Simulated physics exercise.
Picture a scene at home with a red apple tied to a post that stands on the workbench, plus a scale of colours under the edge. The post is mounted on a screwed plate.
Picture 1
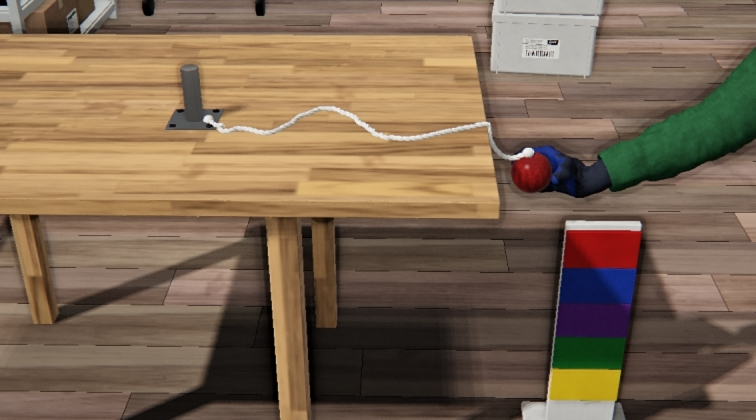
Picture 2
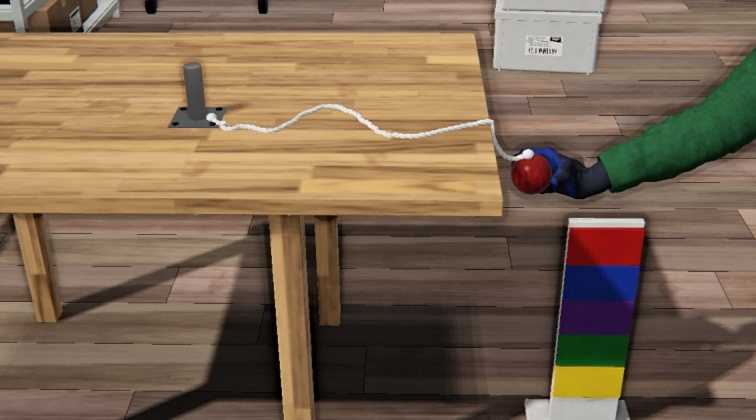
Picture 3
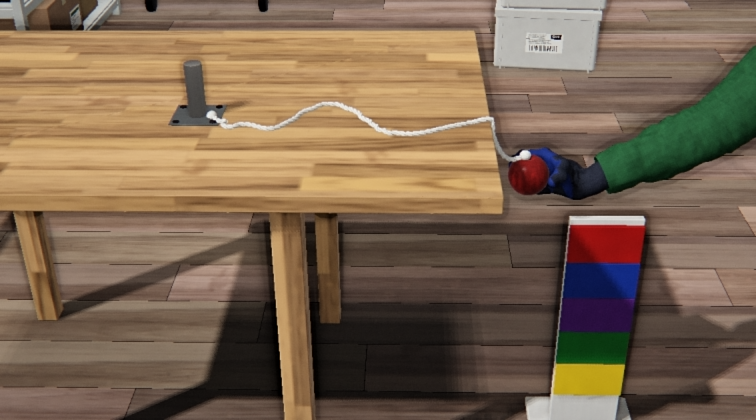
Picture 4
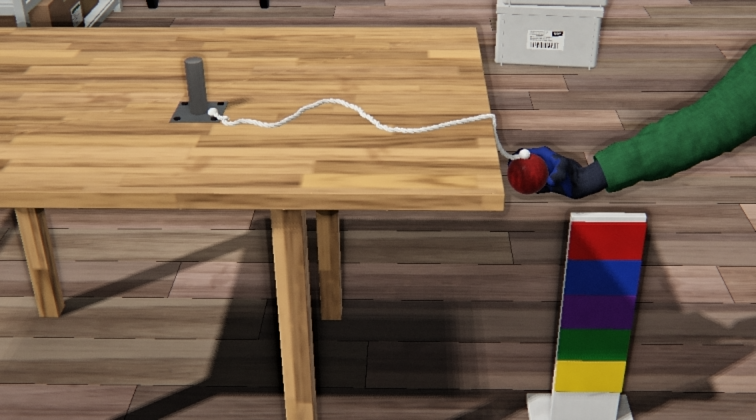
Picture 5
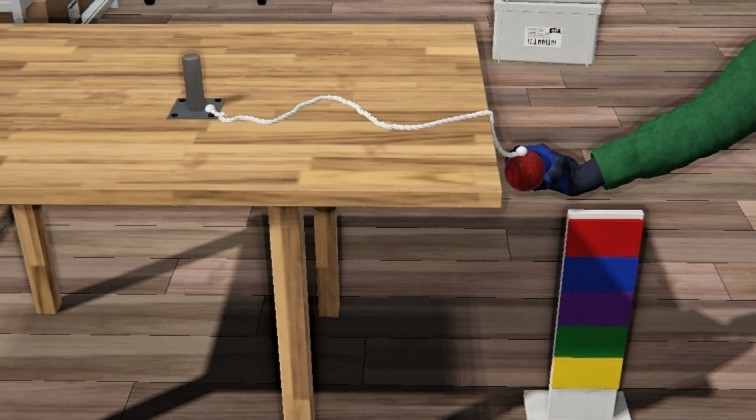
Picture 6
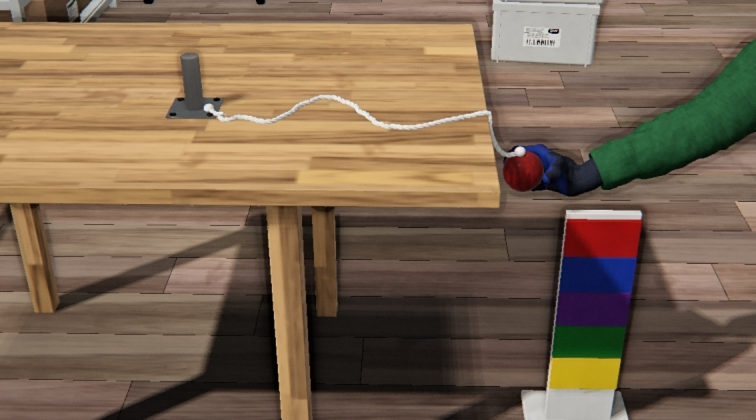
In this clip, a gloved hand at the end of a green sleeve holds a red apple just off the workbench's right edge, tied by a white cord to a post, above a colour scale; apart from slight view shifts, almost nothing moves.
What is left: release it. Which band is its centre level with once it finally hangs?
Blue.
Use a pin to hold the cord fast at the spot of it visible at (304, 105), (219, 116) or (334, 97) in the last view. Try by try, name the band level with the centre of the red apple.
Each in turn comes out as red, blue, red.
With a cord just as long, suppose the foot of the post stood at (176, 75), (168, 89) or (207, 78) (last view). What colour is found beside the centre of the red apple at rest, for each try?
In turn, red, then red, then blue.
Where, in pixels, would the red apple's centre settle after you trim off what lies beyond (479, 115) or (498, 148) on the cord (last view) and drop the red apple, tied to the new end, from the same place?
Try 1: (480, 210); try 2: (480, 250).
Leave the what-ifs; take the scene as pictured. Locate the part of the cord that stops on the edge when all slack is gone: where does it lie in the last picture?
Pixel (394, 127) or thereabouts.
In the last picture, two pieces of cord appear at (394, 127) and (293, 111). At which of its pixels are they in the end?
About (487, 121), and the other about (332, 112).
Early on, apple near (450, 265); level with blue.
Midway, apple near (489, 279); level with blue.
Finally, apple near (488, 283); level with blue. Its middle rests at the blue band.
